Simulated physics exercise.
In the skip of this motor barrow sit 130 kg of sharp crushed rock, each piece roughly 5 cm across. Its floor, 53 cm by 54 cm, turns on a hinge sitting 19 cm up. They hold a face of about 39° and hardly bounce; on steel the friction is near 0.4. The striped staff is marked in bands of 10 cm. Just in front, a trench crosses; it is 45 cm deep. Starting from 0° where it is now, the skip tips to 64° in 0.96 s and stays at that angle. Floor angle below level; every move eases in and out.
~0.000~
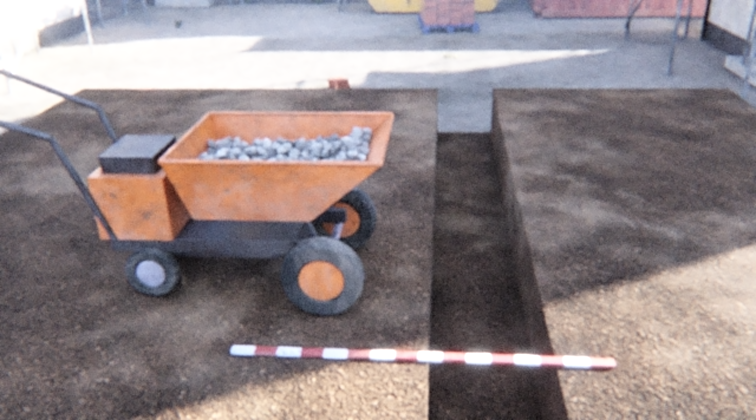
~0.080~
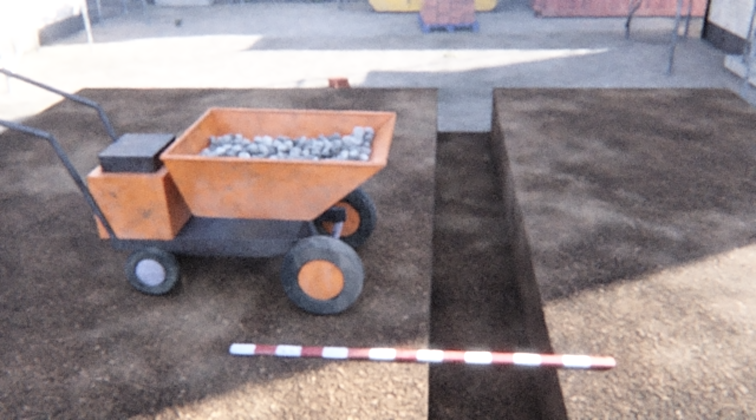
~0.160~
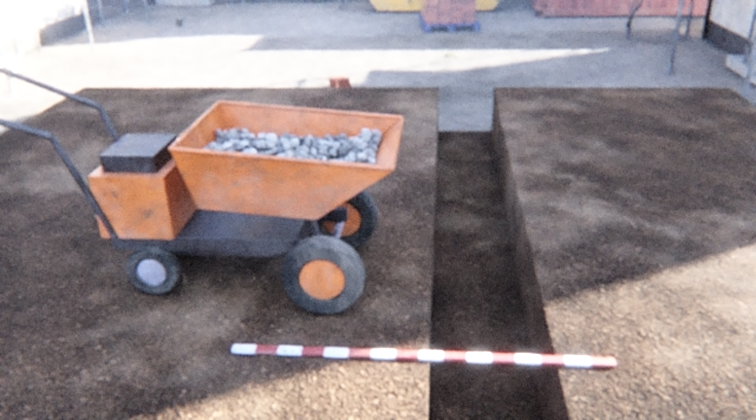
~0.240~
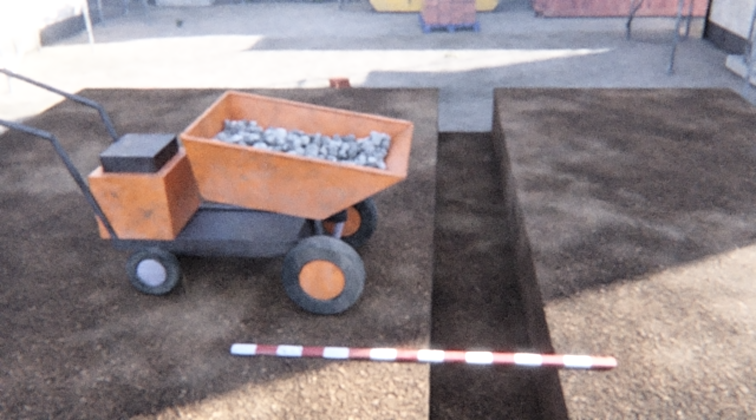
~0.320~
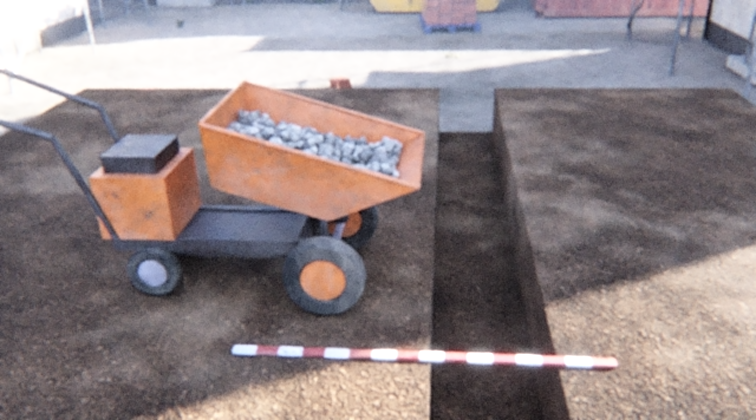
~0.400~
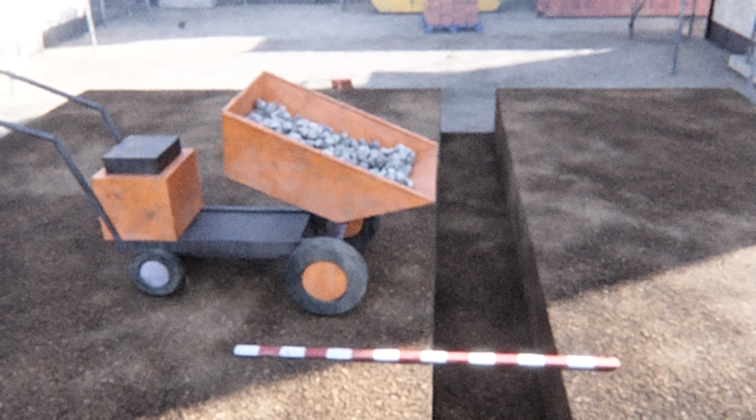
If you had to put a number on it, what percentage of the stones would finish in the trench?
I'd put it at about 100 percent.
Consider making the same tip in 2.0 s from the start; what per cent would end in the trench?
I'd put it at roughly 100 per cent.
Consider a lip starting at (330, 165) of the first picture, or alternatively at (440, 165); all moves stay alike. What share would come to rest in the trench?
From the first spot near 100, from the second near 60 per cent.
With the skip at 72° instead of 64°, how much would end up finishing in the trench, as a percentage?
Then about 100 per cent.
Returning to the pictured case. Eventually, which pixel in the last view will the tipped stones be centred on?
I'd put it close to (500, 345).
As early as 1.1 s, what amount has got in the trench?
Roughly 15 percent of the load.
After 0.7 s the floor is at 54°; 100 % in the skip; the foremost stones are at (446, 231).
After 1.1 s the floor is at 64°; 86 % in the skip, 14 % in the trench; the foremost stones are at (513, 313).
After 1.4 s the floor is at 64°; 39 % in the skip, 61 % in the trench; the foremost stones are at (545, 337).
After 3.4 s the floor is at 64°; 0 % in the skip, 100 % in the trench; the foremost stones are at (562, 364).
